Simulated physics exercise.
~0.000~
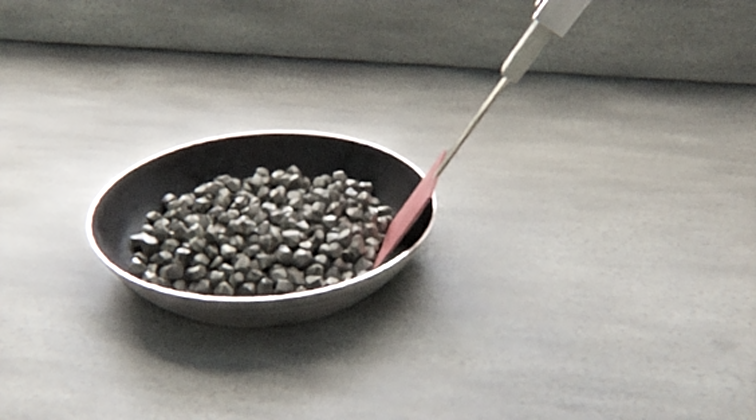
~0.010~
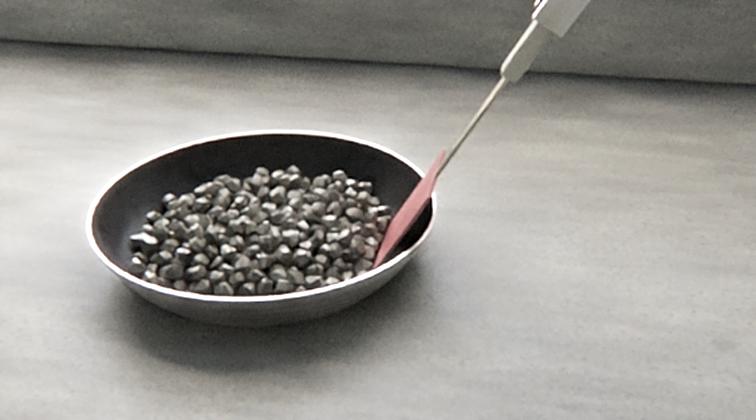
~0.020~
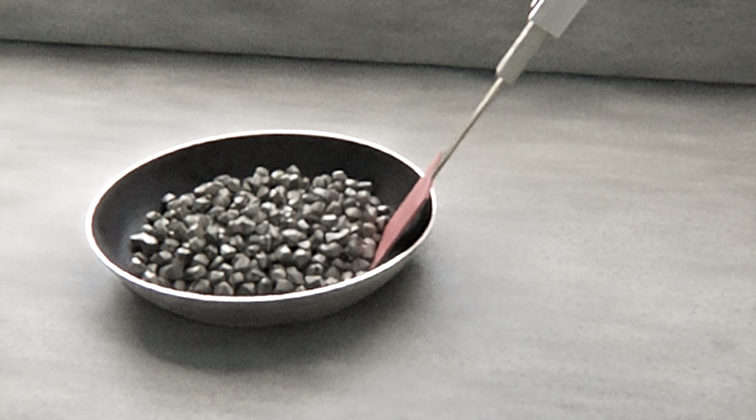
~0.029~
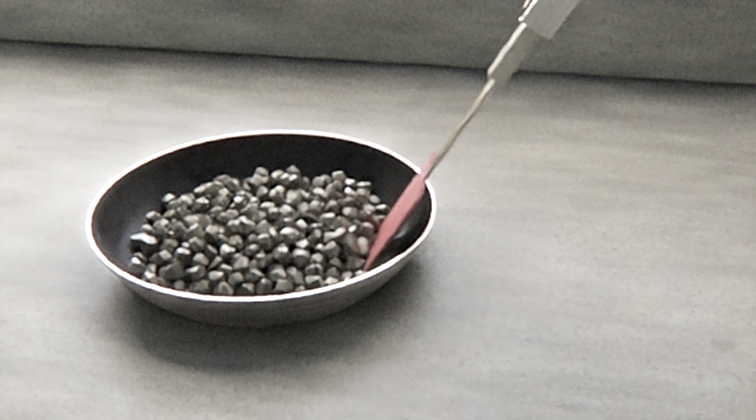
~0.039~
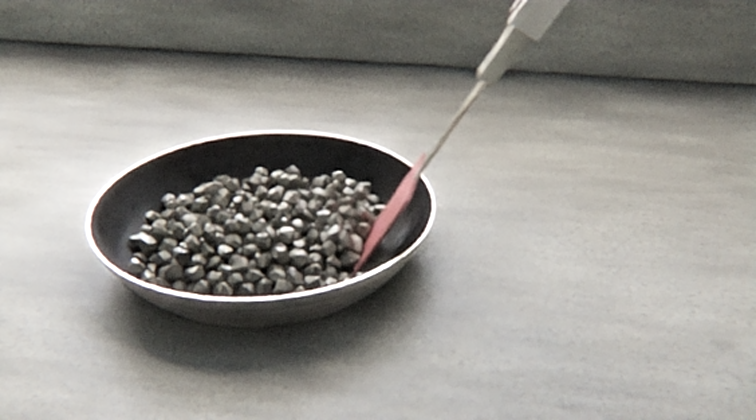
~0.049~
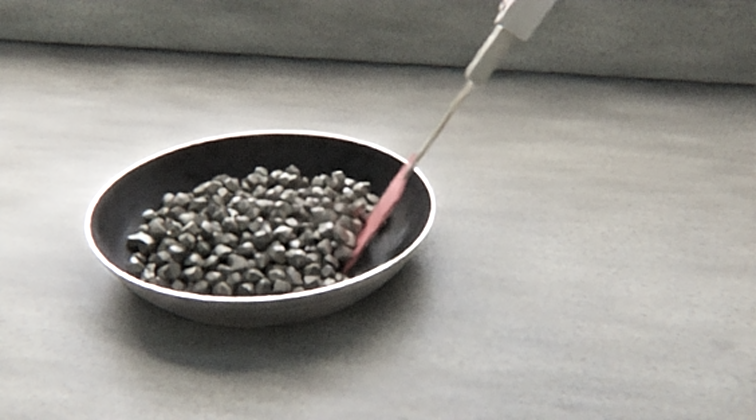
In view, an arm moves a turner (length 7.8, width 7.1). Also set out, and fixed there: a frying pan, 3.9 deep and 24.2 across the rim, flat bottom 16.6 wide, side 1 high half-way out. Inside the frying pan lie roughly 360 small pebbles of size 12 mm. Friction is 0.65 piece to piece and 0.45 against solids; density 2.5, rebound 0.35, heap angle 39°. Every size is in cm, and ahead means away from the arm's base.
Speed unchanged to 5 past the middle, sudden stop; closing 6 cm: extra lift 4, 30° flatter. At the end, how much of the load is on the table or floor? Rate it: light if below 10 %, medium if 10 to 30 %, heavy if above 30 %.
Rating: Light.
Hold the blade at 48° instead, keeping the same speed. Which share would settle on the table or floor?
Some 5 in a hundred.
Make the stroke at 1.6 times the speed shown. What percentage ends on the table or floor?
I'd put it at about 15 per cent.
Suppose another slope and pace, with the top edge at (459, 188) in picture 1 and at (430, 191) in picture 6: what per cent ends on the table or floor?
5 per cent.
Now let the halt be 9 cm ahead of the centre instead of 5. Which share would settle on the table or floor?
With that change, I'd expect about 20 per cent.
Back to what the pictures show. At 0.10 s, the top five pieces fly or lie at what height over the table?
Around 4 cm above the table.
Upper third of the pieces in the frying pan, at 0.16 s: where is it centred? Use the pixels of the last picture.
Centre: Approx. (204, 210) in the last view.
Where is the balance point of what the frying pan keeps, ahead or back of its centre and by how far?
Offset forward: Around 4.0 cm.
After 0.10 s, sloping 59°, highest piece 4 above the table; 361 in the frying pan.
After 0.16 s, sloping 46°, highest piece 5 above the table; 361 in the frying pan.
After 0.38 s, sloping 29°, highest piece 5 above the table; 351 in the frying pan, 6 on the table or floor, 4 on the blade or in flight.
After 1.43 s, sloping 29°, highest piece 5 above the table; 350 in the frying pan, 11 on the table or floor.
At rest, 350 in the frying pan, 11 on the table or floor. That is 3 % on the table or floor.
